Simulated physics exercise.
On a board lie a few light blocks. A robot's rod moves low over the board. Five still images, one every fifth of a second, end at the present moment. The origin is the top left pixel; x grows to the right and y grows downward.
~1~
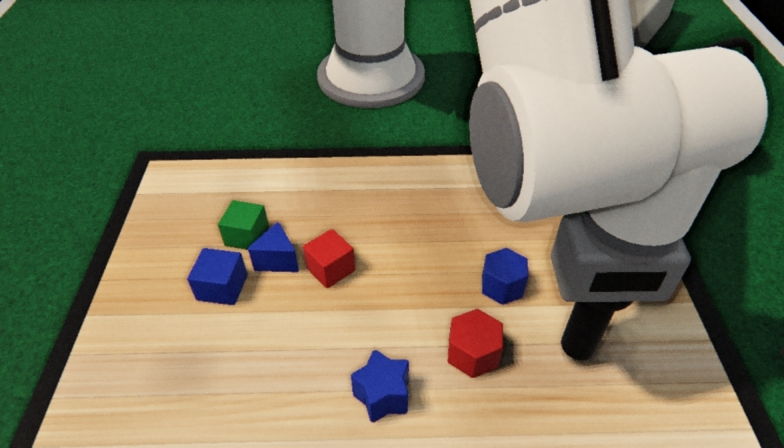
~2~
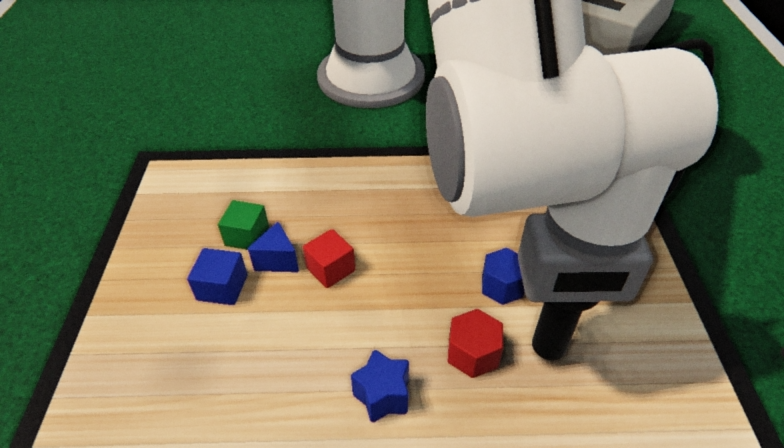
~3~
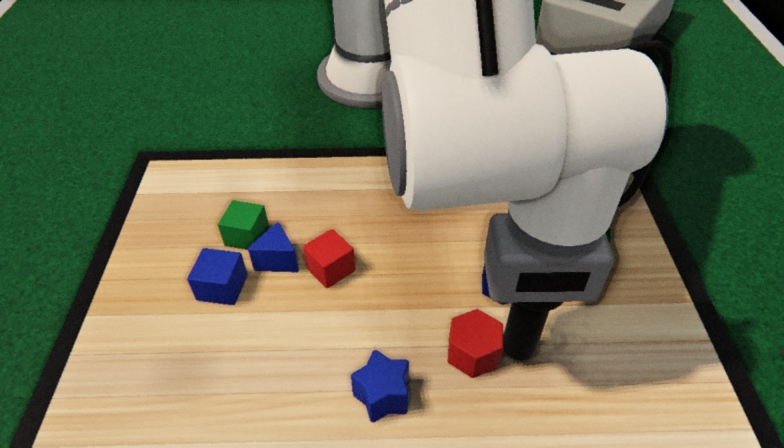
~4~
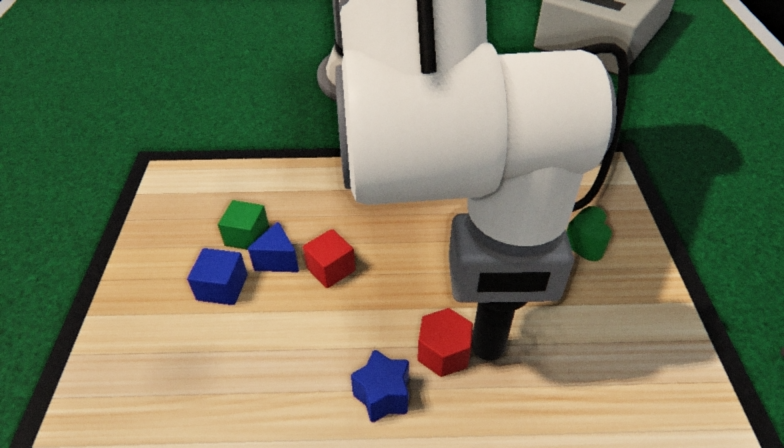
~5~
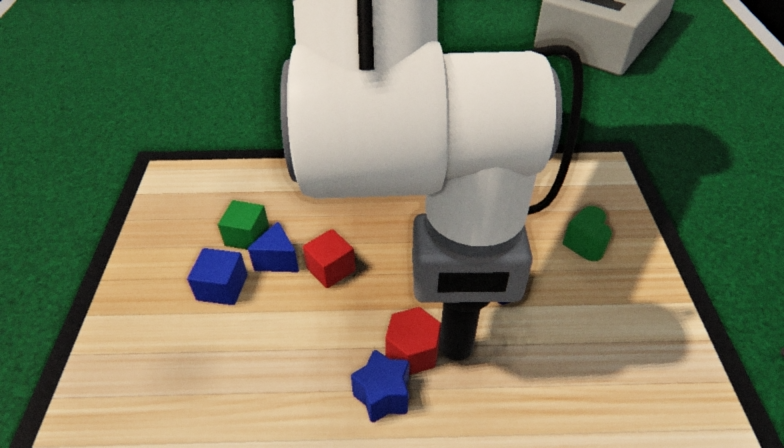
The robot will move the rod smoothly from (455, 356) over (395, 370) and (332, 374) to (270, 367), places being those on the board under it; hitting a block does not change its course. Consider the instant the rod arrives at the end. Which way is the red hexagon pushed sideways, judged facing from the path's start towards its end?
Off to the right side.
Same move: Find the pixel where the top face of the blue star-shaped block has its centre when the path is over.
(344, 395)
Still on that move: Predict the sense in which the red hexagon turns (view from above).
Spin direction: Clockwise.
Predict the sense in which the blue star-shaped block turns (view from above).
Counter-clockwise, from overhead.
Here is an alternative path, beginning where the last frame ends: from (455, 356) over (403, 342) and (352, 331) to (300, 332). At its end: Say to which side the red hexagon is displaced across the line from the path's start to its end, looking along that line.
It is displaced to the left.
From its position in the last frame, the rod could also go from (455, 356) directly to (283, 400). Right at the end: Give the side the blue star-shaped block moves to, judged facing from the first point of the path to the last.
It heads left.
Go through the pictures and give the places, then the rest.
Rod tip (578, 346); block tops, blue star-shaped block (382, 376); red hexagon (477, 332), in the first picture.
Rod (549, 346); blocks unchanged, in the second picture.
Rod (519, 346); blocks unchanged, in the third picture.
Rod (488, 346); red hexagon (446, 331), in the fourth picture.
Rod (456, 346); blue star-shaped block (382, 376); red hexagon (414, 330), in the fifth picture.
What follows on the original path. One third of the way, rod (393, 361); blue star-shaped block (364, 386), turned 30° anticlockwise; red hexagon (360, 325), turned 40° clockwise.
Two thirds of the way, rod (329, 365); blue star-shaped block (344, 395), turned 90° anticlockwise; red hexagon (339, 315), turned 70° clockwise.
At the end, rod (267, 358); blue star-shaped block (344, 395), turned 90° anticlockwise; red hexagon (339, 315), turned 75° clockwise.
